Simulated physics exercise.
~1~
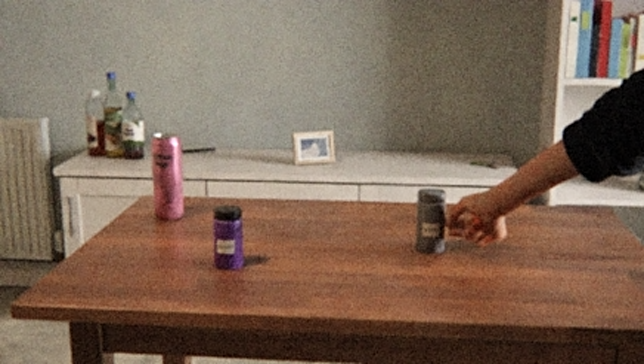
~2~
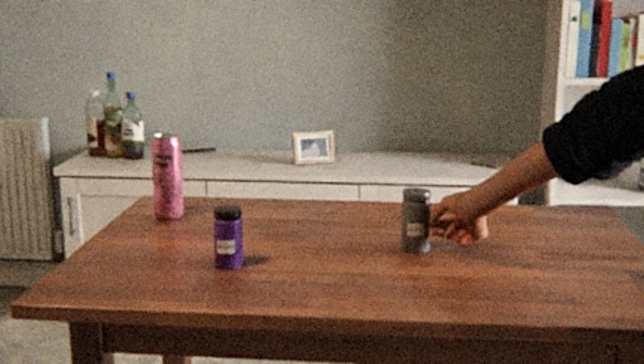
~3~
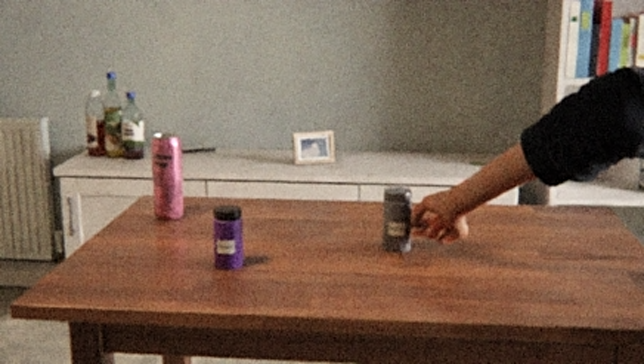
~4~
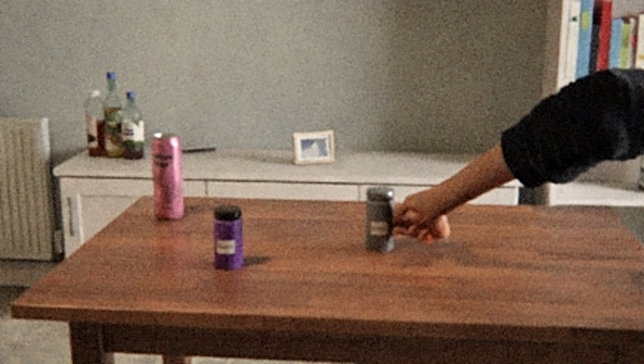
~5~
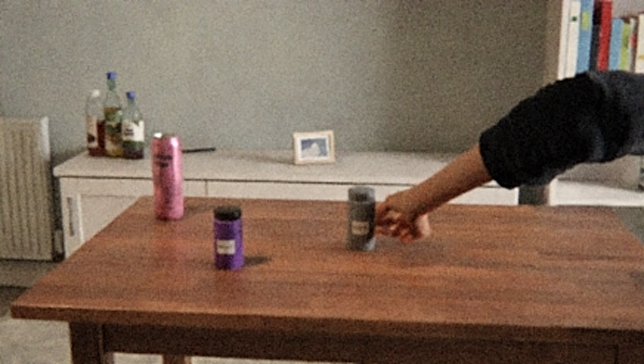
A hand reached in from the right and pushed a grey shaker steadily to the left across a wooden table, while a purple shaker and a pink can stayed put. The grey shaker ended up still upright, closer to the purple one, with the hand beside it.
